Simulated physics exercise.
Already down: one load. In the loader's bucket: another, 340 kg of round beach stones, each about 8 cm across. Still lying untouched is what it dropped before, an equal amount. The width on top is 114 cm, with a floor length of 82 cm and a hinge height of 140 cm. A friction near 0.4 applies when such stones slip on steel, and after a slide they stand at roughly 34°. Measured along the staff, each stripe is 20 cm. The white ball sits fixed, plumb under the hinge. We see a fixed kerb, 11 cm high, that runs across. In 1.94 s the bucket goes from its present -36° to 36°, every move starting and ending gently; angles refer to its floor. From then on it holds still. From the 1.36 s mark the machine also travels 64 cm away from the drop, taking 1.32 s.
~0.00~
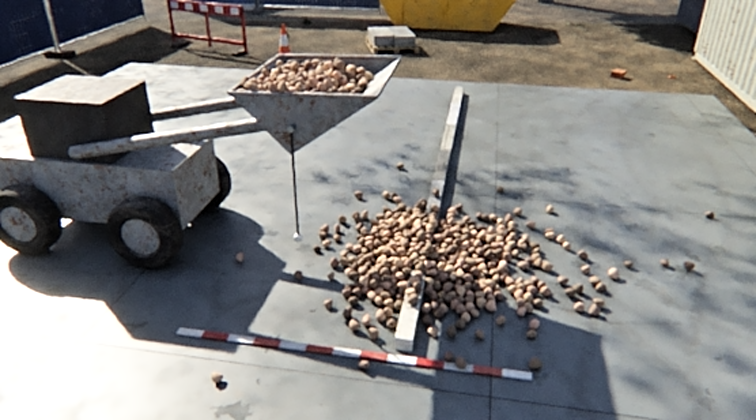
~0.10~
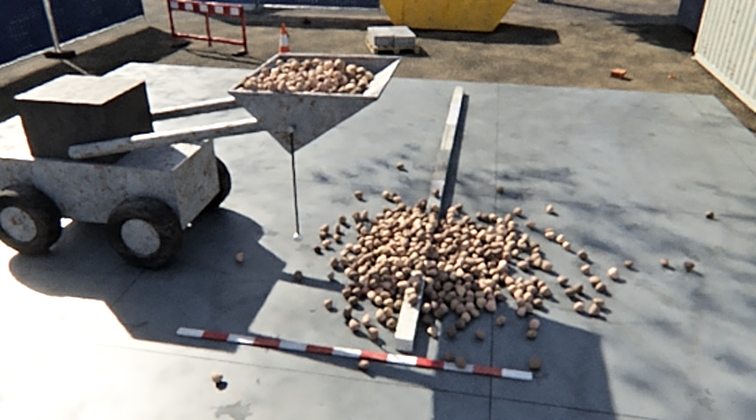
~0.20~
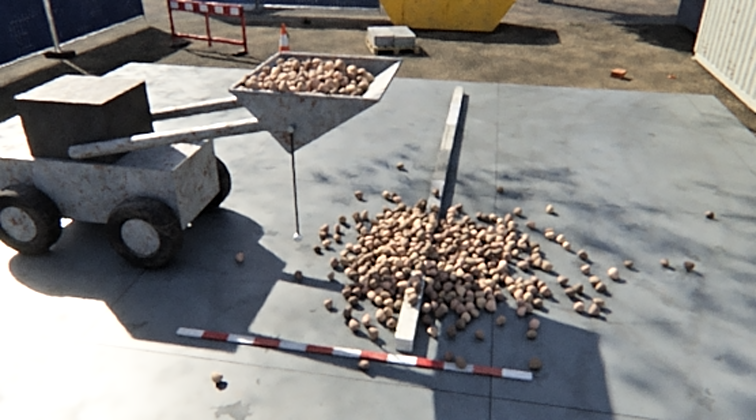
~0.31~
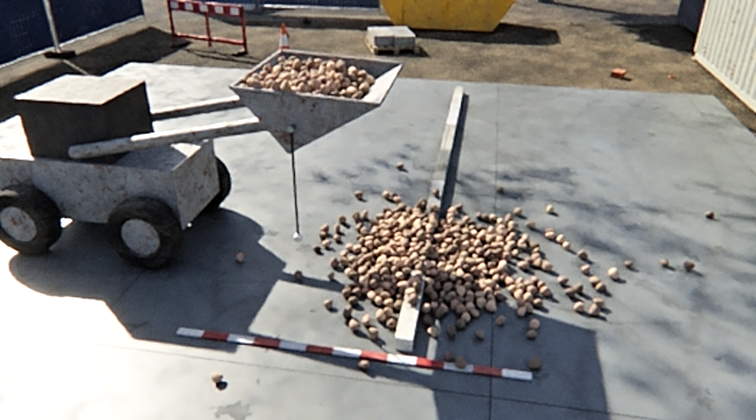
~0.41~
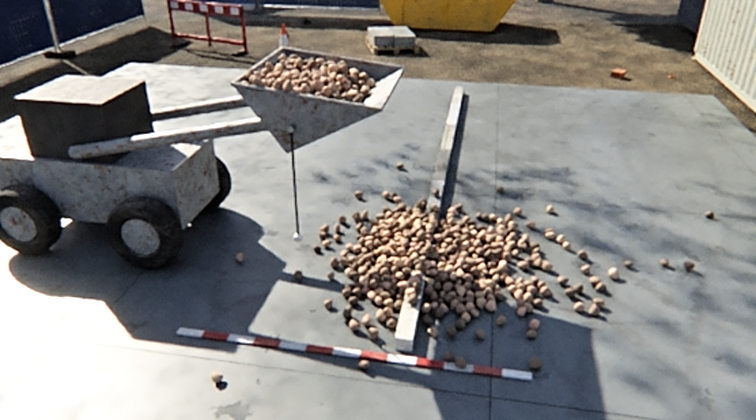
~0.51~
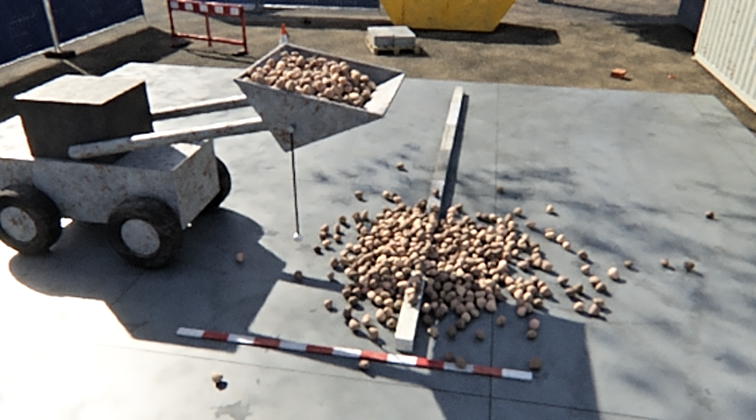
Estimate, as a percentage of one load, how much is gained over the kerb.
Some 19 per cent is added.
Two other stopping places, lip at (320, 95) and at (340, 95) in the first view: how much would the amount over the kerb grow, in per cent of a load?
The first position would add some 0 per cent, the second some 0.
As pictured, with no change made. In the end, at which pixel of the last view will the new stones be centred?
Centre: Approx. (388, 242).
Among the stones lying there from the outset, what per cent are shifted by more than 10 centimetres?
About 10 per cent.
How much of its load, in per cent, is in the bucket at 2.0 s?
Close to 10 per cent of the load.
After 1.5 s the floor is at 25°; in per cent of one load, 92 in the bucket, 58 on this side of the kerb, 50 over the kerb; the foremost stones are at (640, 267).
After 2.0 s the floor is at 36°; in per cent of one load, 11 in the bucket, 130 on this side of the kerb, 60 over the kerb; the foremost stones are at (640, 267).
After 3.1 s the floor is at 36°; in per cent of one load, 0 in the bucket, 131 on this side of the kerb, 69 over the kerb; the foremost stones are at (640, 267).
After 5.7 s the floor is at 36°; in per cent of one load, 0 in the bucket, 131 on this side of the kerb, 69 over the kerb; the foremost stones are at (640, 267). Net gain over the kerb, 19.
